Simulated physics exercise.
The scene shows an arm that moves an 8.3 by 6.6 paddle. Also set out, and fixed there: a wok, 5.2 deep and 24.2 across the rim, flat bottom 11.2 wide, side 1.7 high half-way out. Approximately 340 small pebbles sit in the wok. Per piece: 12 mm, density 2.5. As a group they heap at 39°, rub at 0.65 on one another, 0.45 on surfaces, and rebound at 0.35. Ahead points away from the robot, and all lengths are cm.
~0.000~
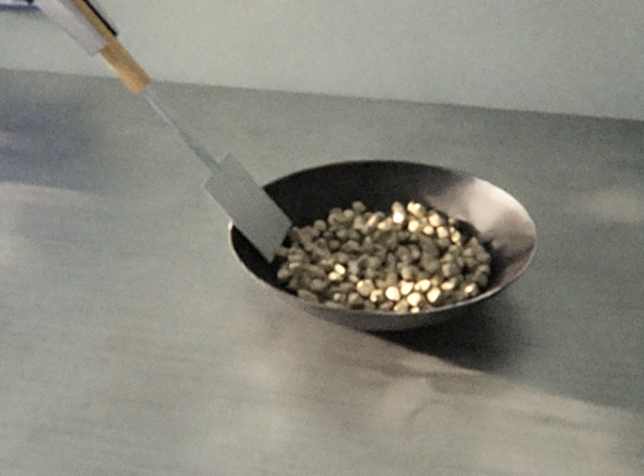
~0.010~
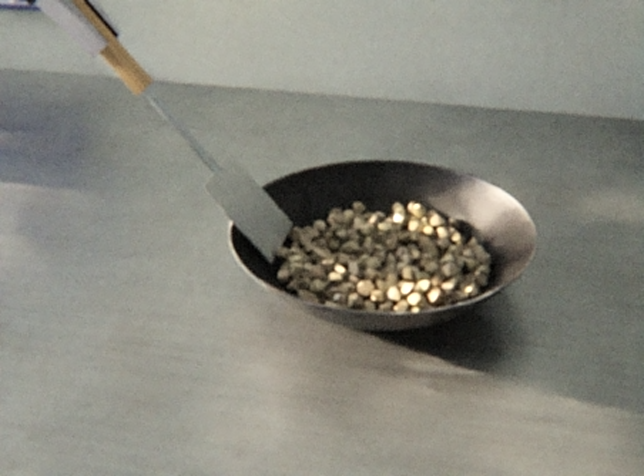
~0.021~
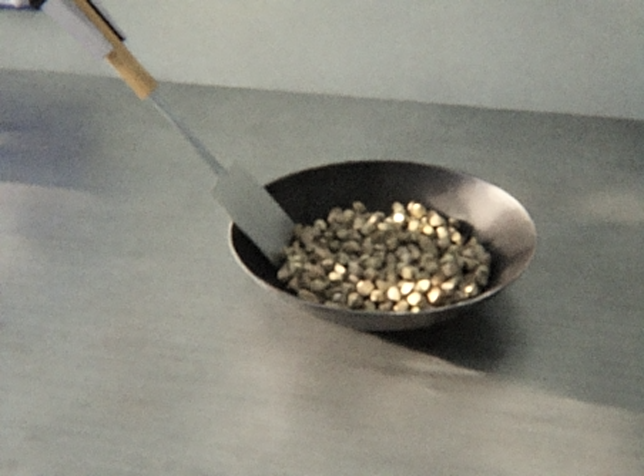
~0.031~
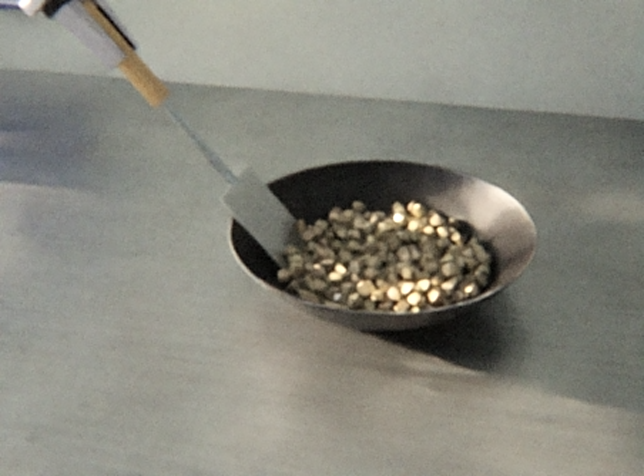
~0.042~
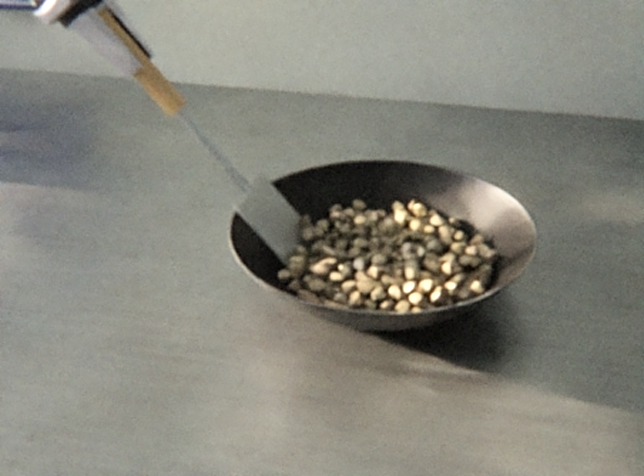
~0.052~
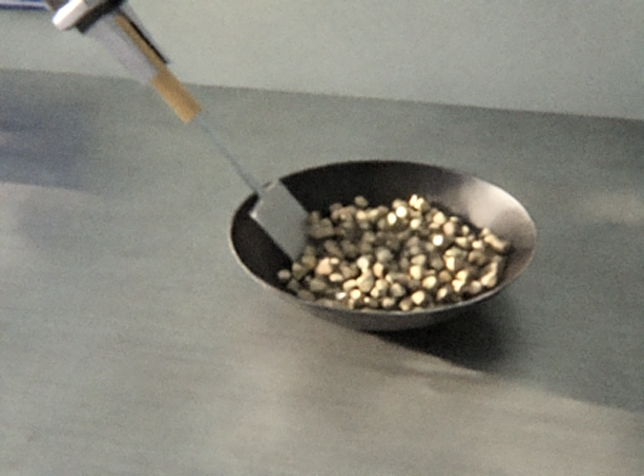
On a grey tabletop, a robot arm's flat paddle slides slightly right inside a dark wok, nudging a heap of small pebbles.
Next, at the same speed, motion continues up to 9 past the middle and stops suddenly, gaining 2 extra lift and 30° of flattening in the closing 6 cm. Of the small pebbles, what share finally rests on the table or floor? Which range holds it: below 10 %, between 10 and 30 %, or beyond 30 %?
The range beyond 30 %.
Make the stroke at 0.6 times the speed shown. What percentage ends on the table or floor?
Estimate: Close to 45 %.
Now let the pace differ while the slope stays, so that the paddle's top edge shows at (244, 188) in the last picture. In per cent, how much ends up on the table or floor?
About 45 percent.
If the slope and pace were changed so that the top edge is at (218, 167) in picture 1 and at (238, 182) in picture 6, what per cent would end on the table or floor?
Close to 40 in a hundred.
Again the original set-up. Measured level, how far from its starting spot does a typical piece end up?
Roughly 9 cm.
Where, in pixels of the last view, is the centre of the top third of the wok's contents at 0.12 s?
(473, 249).
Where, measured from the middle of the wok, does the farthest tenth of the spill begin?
Distance from centre: Approx. 50 cm.
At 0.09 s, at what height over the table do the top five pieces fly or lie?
They are around 7 cm up.
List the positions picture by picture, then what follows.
The first picture shows the paddle top edge at (215, 168), sloping 50°; upper third of the load around (383, 259), from x 285 to 485, top at y 210; 338 in the wok.
The second picture shows the paddle top edge at (216, 169), sloping 50°; upper third of the load around (387, 260), from x 285 to 485, top at y 210.
The third picture shows the paddle top edge at (222, 173), sloping 50°; upper third of the load around (387, 260), from x 285 to 485, top at y 210.
The fourth picture shows the paddle top edge at (233, 181), sloping 50°; upper third of the load around (382, 255), from x 285 to 485, top at y 210.
The fifth picture shows the paddle top edge at (248, 189), sloping 50°; upper third of the load around (389, 254), from x 285 to 490, top at y 205.
The sixth picture shows the paddle top edge at (264, 195), sloping 50°; upper third of the load around (396, 256), from x 285 to 500, top at y 205; 338 in the wok.
After 0.09 s, sloping 50°, highest piece 7 above the table; 337 in the wok, 1 on the blade or in flight.
After 0.12 s, sloping 43°, highest piece 11 above the table; 328 in the wok, 10 on the blade or in flight.
After 0.34 s, sloping 20°, highest piece 18 above the table; 180 in the wok, 34 on the table or floor, 124 on the blade or in flight.
After 1.39 s, sloping 20°, highest piece 4 above the table; 180 in the wok, 158 on the table or floor.
In the end, 180 in the wok, 158 on the table or floor. That is 47 % on the table or floor.
